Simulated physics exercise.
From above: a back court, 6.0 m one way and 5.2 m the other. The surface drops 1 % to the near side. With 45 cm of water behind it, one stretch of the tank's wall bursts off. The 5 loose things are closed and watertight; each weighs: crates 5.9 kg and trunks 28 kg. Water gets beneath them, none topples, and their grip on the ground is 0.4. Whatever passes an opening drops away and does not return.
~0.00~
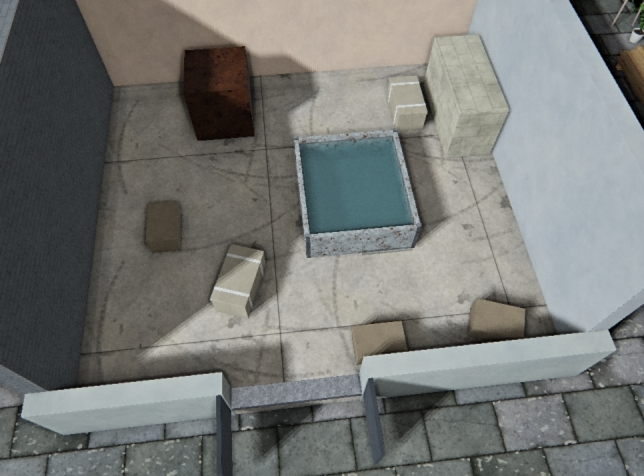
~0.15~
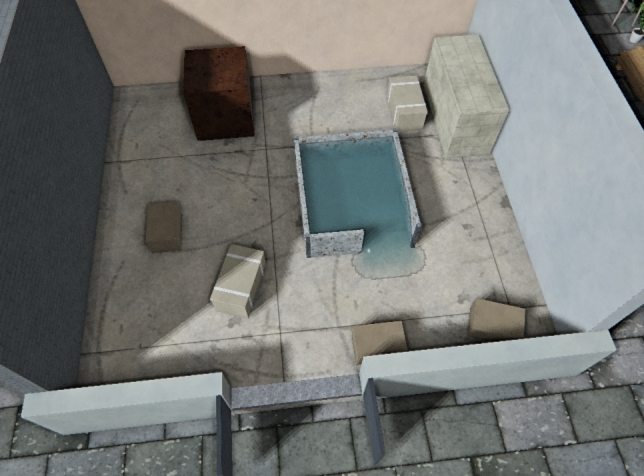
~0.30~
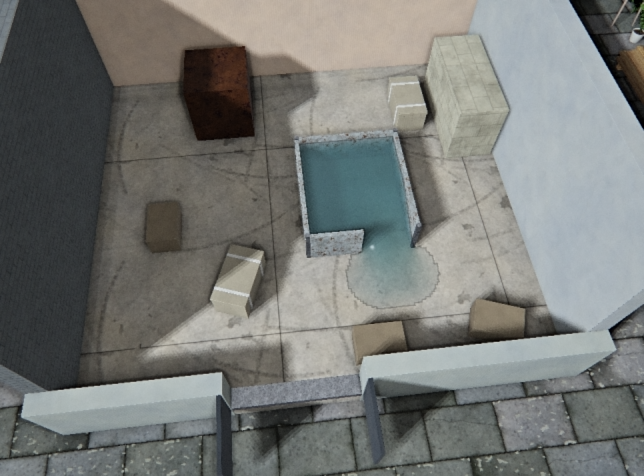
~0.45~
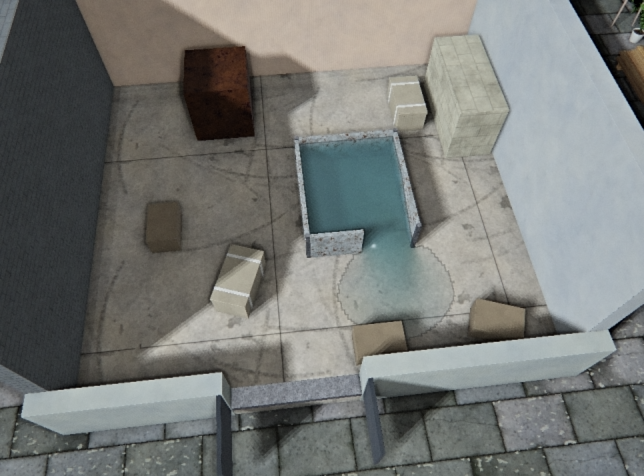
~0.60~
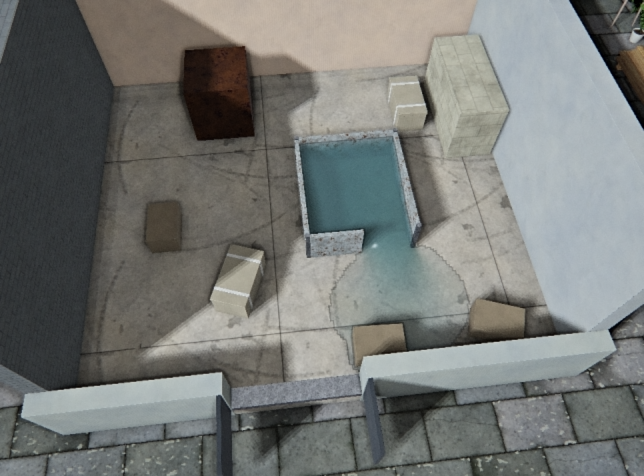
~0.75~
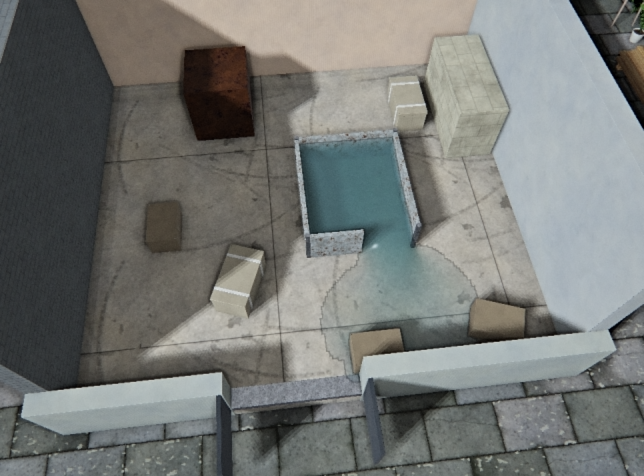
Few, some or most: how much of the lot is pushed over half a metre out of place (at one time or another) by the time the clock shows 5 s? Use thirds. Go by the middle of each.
Share: One to two thirds.
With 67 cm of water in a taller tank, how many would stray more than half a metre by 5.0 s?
In that case 2 of them.
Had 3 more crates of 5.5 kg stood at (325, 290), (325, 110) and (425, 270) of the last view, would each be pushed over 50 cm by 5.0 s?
In turn: Less, under, more.
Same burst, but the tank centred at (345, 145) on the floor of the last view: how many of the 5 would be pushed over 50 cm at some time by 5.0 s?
In that case 2 of them.
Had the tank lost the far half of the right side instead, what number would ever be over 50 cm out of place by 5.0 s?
Then 3.
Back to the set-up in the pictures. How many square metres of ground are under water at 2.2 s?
About 8.0 m2.
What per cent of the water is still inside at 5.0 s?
Some 90 per cent remains.
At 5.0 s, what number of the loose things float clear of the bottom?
I count 2.
After 1.1 s 0 of 5 are over 50 cm from their spots; 1 afloat.
After 2.2 s 2 of 5 are over 50 cm from their spots; 1 afloat.
After 3.5 s 2 of 5 are over 50 cm from their spots; 1 afloat.
After 5.0 s 2 of 5 are over 50 cm from their spots, and 2 have been at some point; 2 afloat.
